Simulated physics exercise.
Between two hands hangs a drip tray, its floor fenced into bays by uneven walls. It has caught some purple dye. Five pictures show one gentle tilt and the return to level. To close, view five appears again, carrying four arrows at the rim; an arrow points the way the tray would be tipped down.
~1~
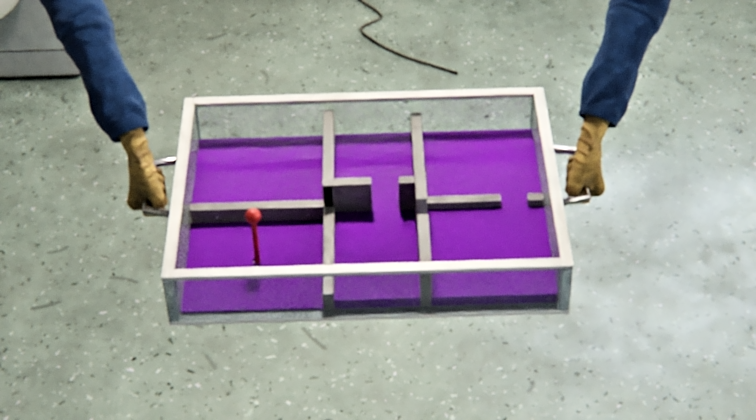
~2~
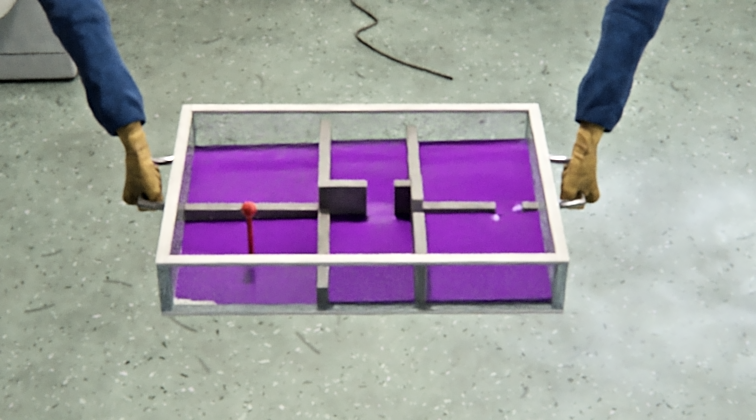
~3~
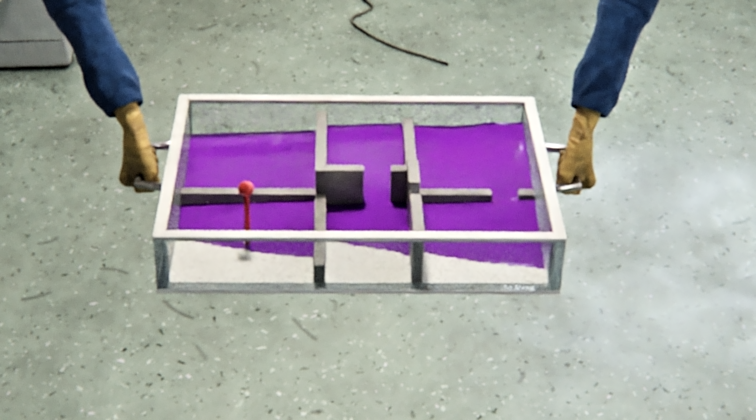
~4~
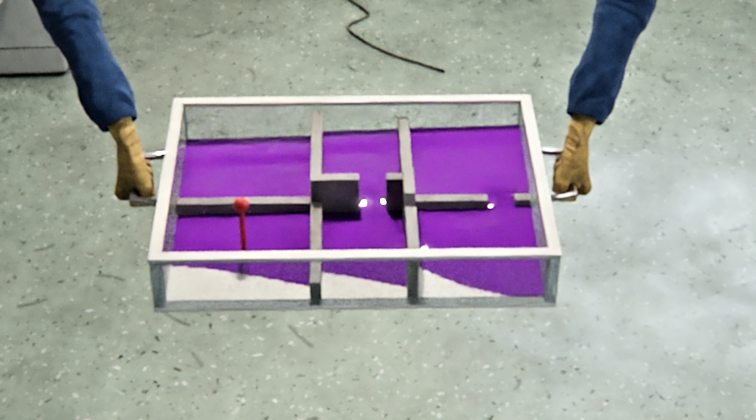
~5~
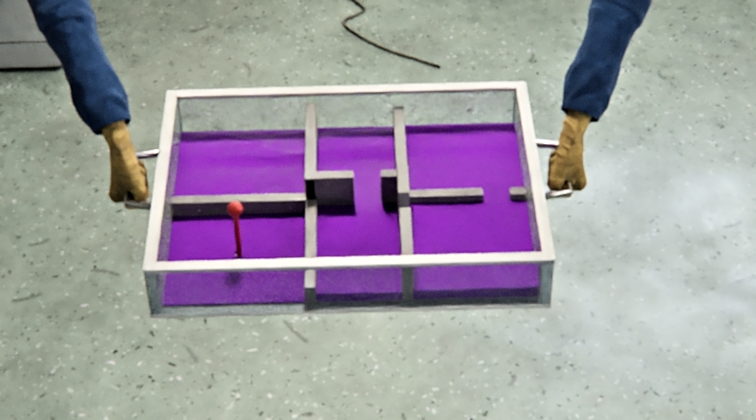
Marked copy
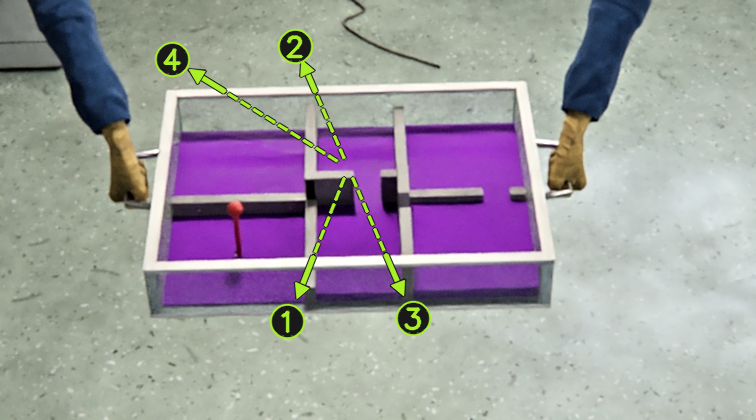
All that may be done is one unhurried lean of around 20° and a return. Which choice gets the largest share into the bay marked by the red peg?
The answer is direction 1.
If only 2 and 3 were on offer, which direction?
Here it is direction 3.
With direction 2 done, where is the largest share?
The back left bay.
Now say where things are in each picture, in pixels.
In the first frame, the tray is level; deepest in the front middle bay, at (376, 252), shallowest in the front left; red peg at (253, 216).
In the second frame, tipped about 6° down to the back; no wall is crossed.
In the third frame, tipped about 9° down to the back; no wall is crossed; red peg at (246, 189).
In the fourth frame, tipped about 5° down to the back; no wall is crossed.
In the fifth frame, the tray is level; deepest in the back right bay, at (460, 160), shallowest in the front left; red peg at (235, 209).
In lime, 1 ends at (298, 293); 2 ends at (303, 64); 3 ends at (401, 291); 4 ends at (193, 72).
If 1 is chosen, about 42 % of the liquid ends in the peg's bay; nothing spills.
If 2 is chosen, about 6 % of the liquid ends in the peg's bay; nothing spills.
If 3 is chosen, about 22 % of the liquid ends in the peg's bay; nothing spills.
If 4 is chosen, about 5 % of the liquid ends in the peg's bay; nothing spills.
